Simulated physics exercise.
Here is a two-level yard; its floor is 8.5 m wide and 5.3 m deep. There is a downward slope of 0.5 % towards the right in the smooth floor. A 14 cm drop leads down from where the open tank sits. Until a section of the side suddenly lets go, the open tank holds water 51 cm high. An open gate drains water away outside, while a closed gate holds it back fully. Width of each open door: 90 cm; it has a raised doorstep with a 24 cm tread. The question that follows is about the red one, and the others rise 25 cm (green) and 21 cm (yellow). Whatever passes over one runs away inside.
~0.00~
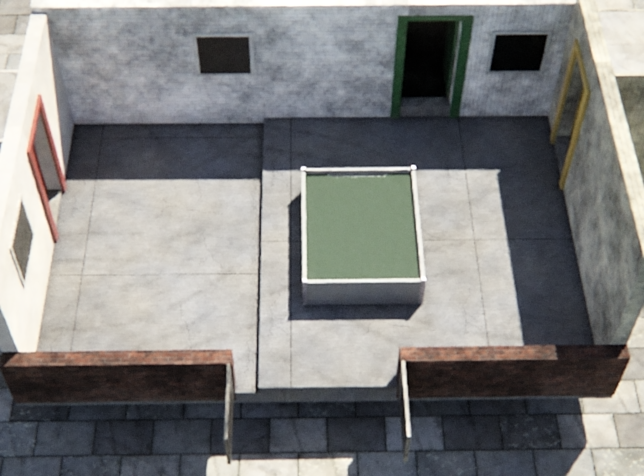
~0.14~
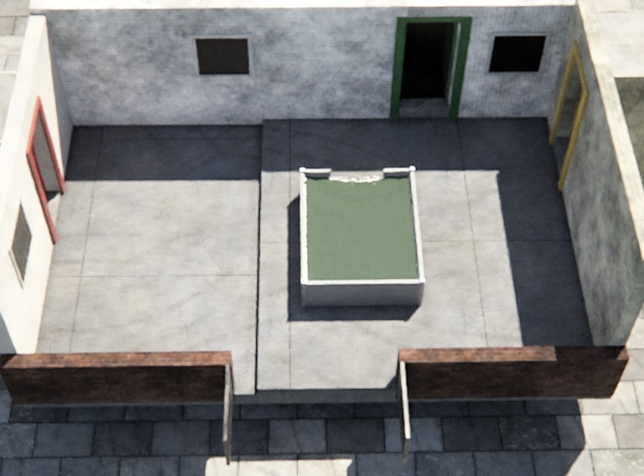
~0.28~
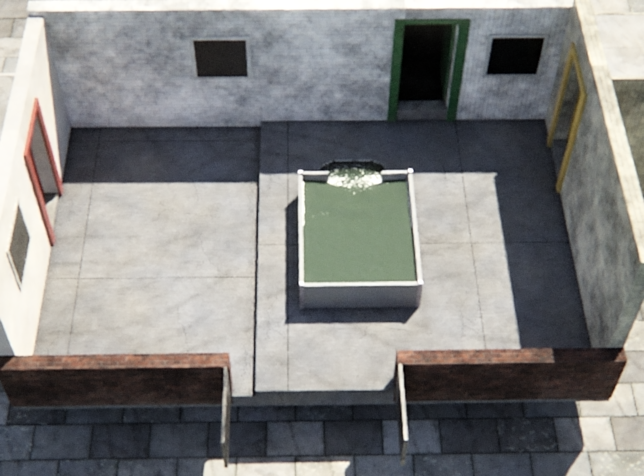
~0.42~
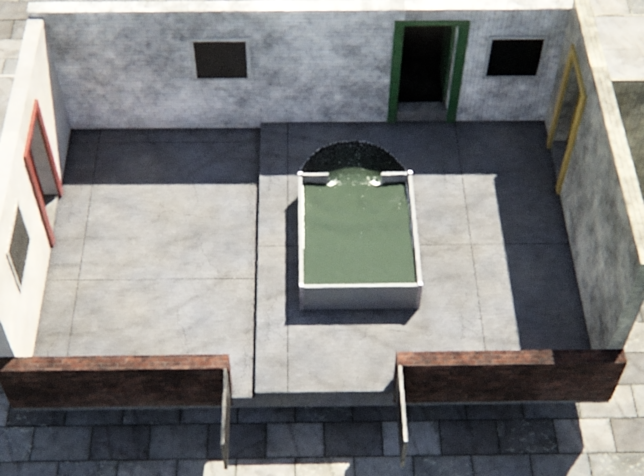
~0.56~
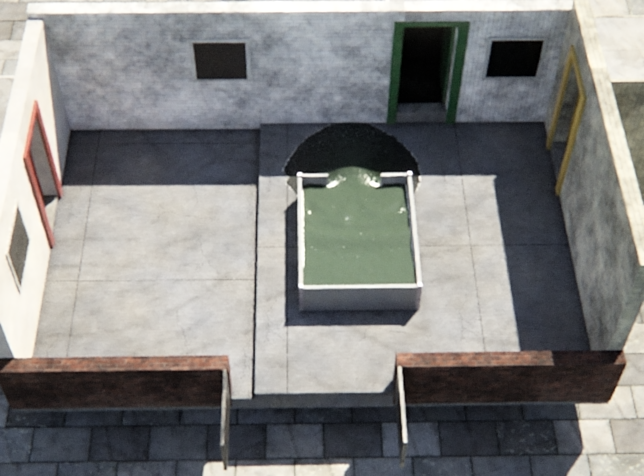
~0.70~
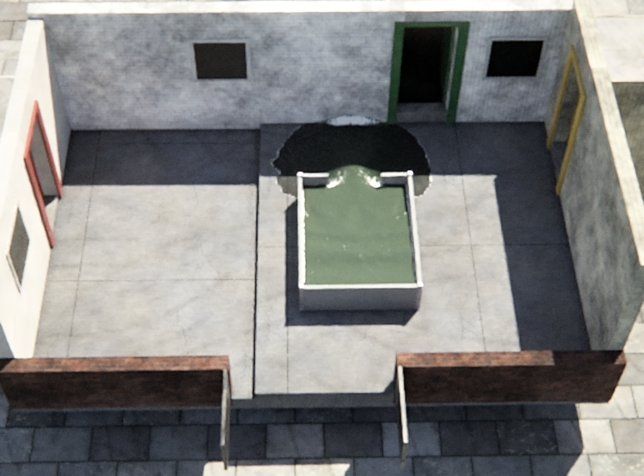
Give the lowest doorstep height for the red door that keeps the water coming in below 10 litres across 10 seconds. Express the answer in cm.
I would say about 5 cm.
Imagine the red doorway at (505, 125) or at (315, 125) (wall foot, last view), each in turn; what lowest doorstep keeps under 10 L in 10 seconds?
In turn: Roughly 10.5 cm, roughly 23 cm.
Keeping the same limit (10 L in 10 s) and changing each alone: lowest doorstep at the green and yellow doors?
You'd want about 15 centimetres at green and about 12.5 centimetres at yellow.
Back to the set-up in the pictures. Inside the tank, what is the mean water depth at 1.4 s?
It averages roughly 38 centimetres.
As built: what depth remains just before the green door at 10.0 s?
You'd measure close to 5.5 cm there.
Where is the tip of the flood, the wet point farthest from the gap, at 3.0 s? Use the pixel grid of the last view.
Look about (71, 132) in the last picture.
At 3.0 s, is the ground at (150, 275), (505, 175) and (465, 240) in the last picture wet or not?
Those three come out bone-dry, soaked and bone-dry, in that order.
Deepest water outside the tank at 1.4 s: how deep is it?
About 31 cm.
After 1.4 s water covers 10 % of the floor, deepest (31 cm) near (357, 194); it has not reached the red door.
After 3.0 s water covers 30 % of the floor, deepest (24 cm) near (353, 125); it has not reached the red door.
After 10.0 s water covers 90 % of the floor, deepest (9 cm) near (595, 375); 4 cm at the red door, 0 litres in over its 10 cm doorstep.
At the red door as built, the water arrived by 3.7 s and peaked near 9 cm at 4.4 s.
With a doorstep of 4.5 cm, 15 litres would have come in within the 10 s; with 6 cm, 5 litres. So under 10 litres takes about 5 cm.
